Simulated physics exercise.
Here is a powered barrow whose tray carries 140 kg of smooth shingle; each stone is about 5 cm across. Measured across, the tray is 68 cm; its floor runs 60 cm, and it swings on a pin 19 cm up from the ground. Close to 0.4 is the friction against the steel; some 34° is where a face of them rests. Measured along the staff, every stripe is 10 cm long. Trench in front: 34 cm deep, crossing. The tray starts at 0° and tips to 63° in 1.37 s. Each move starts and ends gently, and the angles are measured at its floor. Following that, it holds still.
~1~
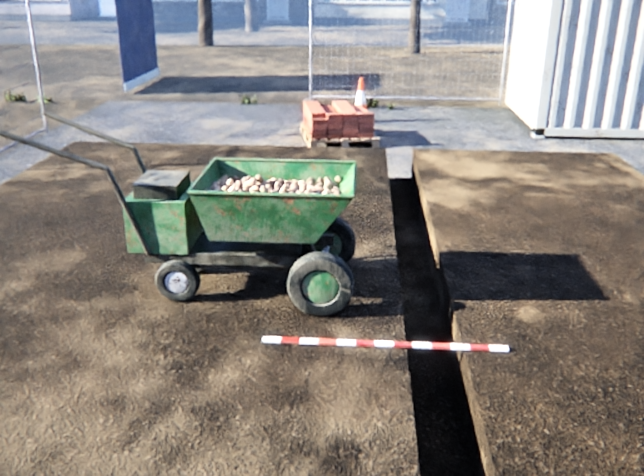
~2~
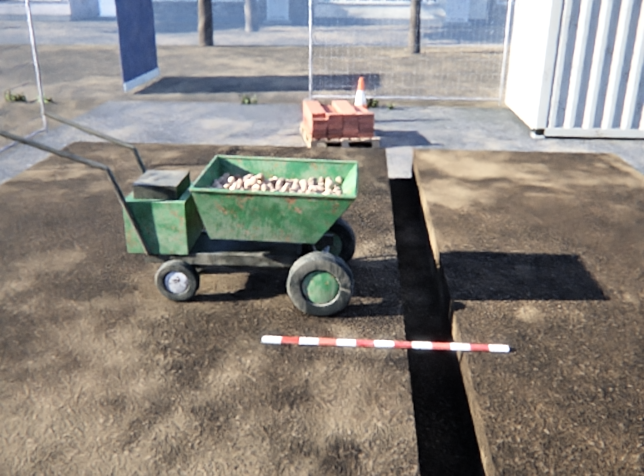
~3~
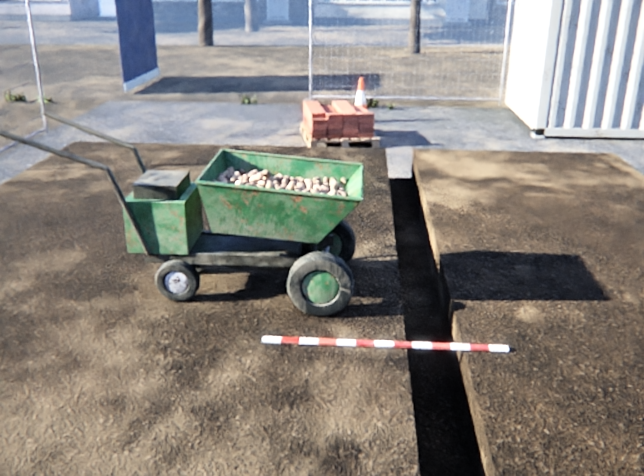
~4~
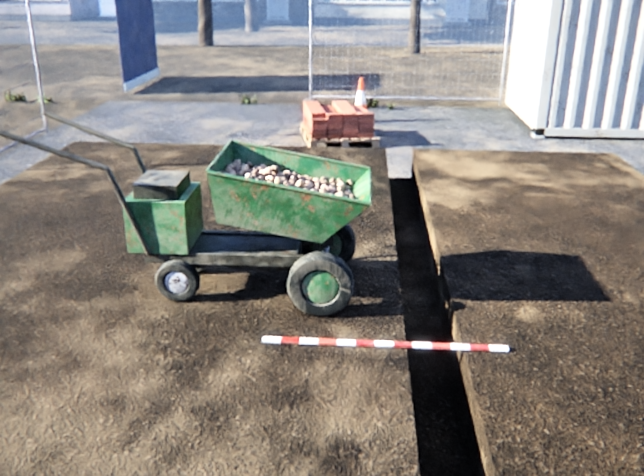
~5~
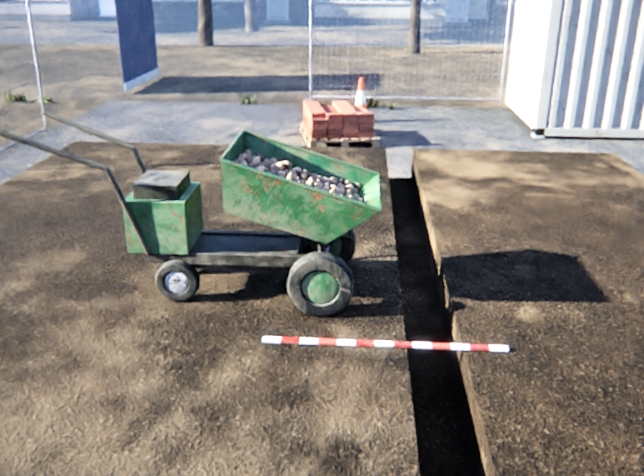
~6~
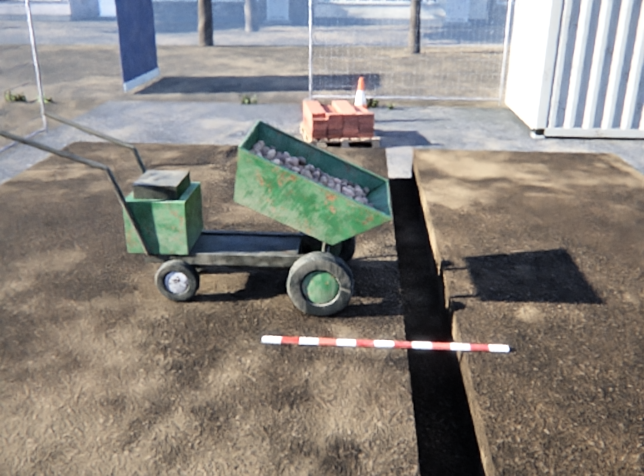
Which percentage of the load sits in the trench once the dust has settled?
Near 58 per cent.
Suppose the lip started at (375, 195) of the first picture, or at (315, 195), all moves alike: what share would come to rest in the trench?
Some 35 and some 85 per cent, in that order.
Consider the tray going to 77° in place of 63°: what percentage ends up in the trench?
About 60%.
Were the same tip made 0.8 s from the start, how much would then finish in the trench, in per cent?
That would give about 50 percent.
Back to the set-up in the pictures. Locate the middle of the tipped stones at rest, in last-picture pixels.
Somewhere around (439, 321) in the last picture.
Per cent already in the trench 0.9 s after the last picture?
By that moment, roughly 20 per cent of the load.
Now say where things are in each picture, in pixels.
In the first picture, lip at (354, 197), floor tilted 0°, highest stones at (257, 183).
In the second picture, the tray is at 1°, its lip at (356, 197); the top of the load is at (253, 182).
In the third picture, lip at (362, 200), floor tilted 5°, highest stones at (252, 178).
In the fourth picture, the tray is at 10°, its lip at (371, 204); the top of the load is at (246, 171).
In the fifth picture, the tray is at 17°, its lip at (381, 210); the top of the load is at (252, 161).
In the sixth picture, lip at (392, 219), floor tilted 24°, highest stones at (260, 151).
Then, 0.4 s after the last picture the floor is at 53°, 100 % in the tray; the foremost stones are at (409, 237).
Then, 0.9 s after the last picture the floor is at 63°, 66 % in the tray, 18 % in the trench, 16 % past the trench; the foremost stones are at (496, 294).
Then, 1.2 s after the last picture the floor is at 63°, 38 % in the tray, 26 % in the trench, 36 % past the trench; the foremost stones are at (587, 308).
Then, 3.2 s after the last picture the floor is at 63°, 6 % in the tray, 58 % in the trench, 36 % past the trench; the foremost stones are past the picture's edge.
